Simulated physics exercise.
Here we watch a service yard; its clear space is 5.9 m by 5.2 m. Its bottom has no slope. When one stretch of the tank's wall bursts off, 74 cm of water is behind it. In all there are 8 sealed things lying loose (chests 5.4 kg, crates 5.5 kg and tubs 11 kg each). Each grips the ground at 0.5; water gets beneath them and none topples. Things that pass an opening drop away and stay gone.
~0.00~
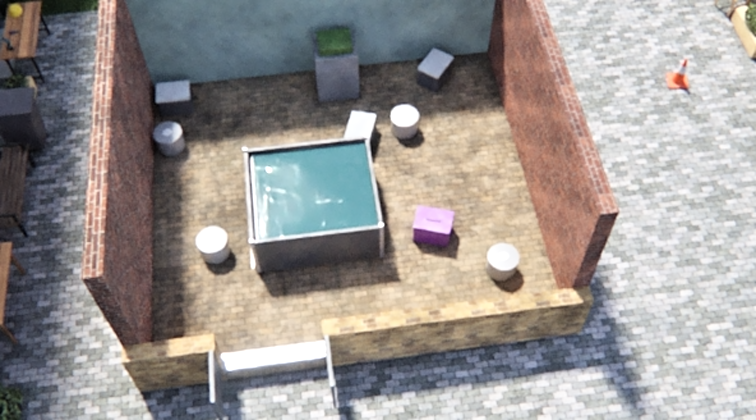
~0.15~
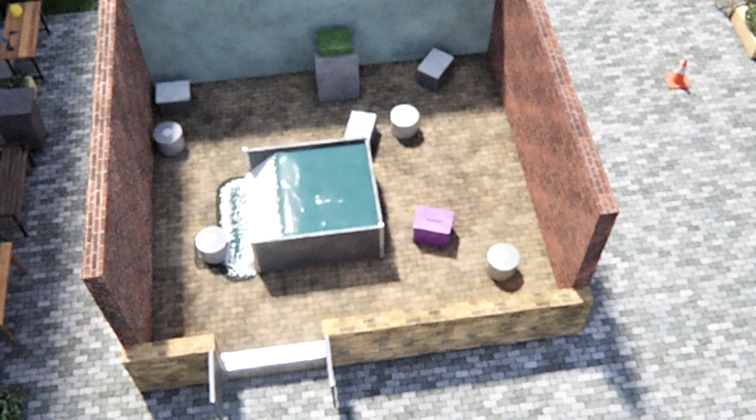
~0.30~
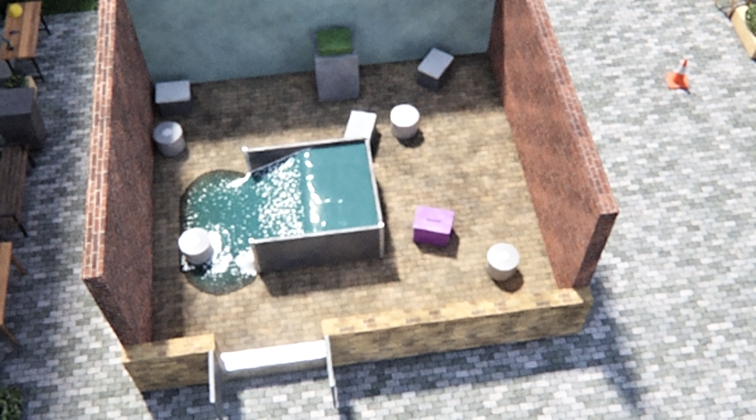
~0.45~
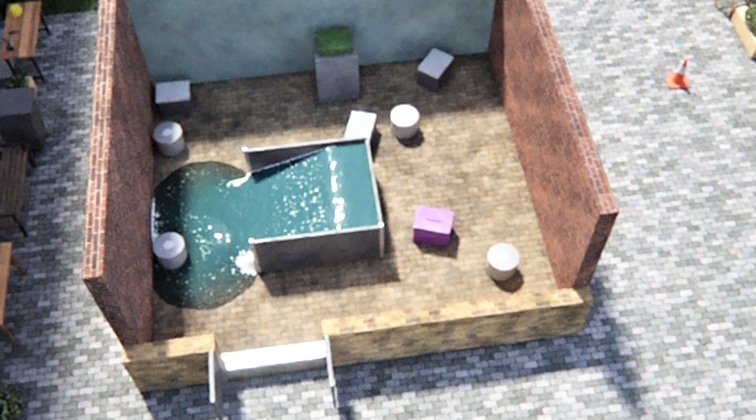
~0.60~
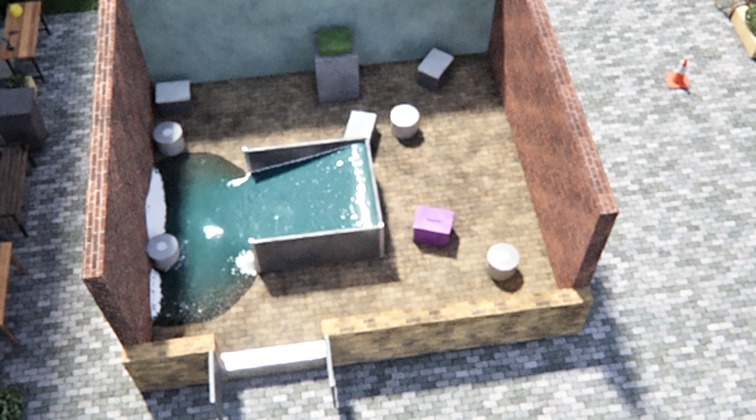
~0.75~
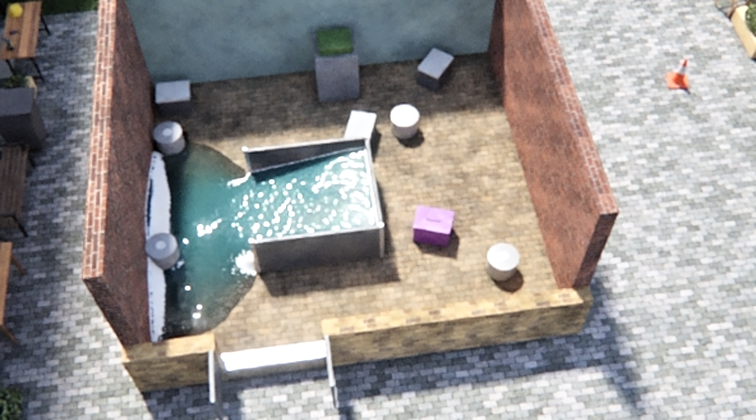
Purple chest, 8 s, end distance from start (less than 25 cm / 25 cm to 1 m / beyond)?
Displaced partway.
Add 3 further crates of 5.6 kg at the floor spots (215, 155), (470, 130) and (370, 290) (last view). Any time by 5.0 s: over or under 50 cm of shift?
In turn: Over, less, more.
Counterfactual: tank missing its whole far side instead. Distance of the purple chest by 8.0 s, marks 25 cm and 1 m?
In that case the purple chest gets carried off.
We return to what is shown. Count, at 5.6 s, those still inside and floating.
The number is 7.
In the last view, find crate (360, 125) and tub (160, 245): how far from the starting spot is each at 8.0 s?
Taking them in turn, the shifts are 200 cm and 250 cm.
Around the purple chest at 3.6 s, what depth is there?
About 1 cm.
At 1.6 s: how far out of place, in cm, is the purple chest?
Displacement by then near 0 cm.
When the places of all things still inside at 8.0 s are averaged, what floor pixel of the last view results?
Around (393, 184).
After 1.6 s the purple chest is near (434, 219), 0.0 m from its start, aground; 0 of 8 are out; 1 afloat.
After 3.6 s the purple chest is near (435, 206), 0.2 m from its start, aground; 0 of 8 are out; 3 afloat.
After 5.6 s the purple chest is near (438, 210), 0.2 m from its start, afloat; 0 of 8 are out; 7 afloat.
After 8.0 s the purple chest is near (396, 205), 0.6 m from its start, afloat; 0 of 8 are out; 6 afloat.
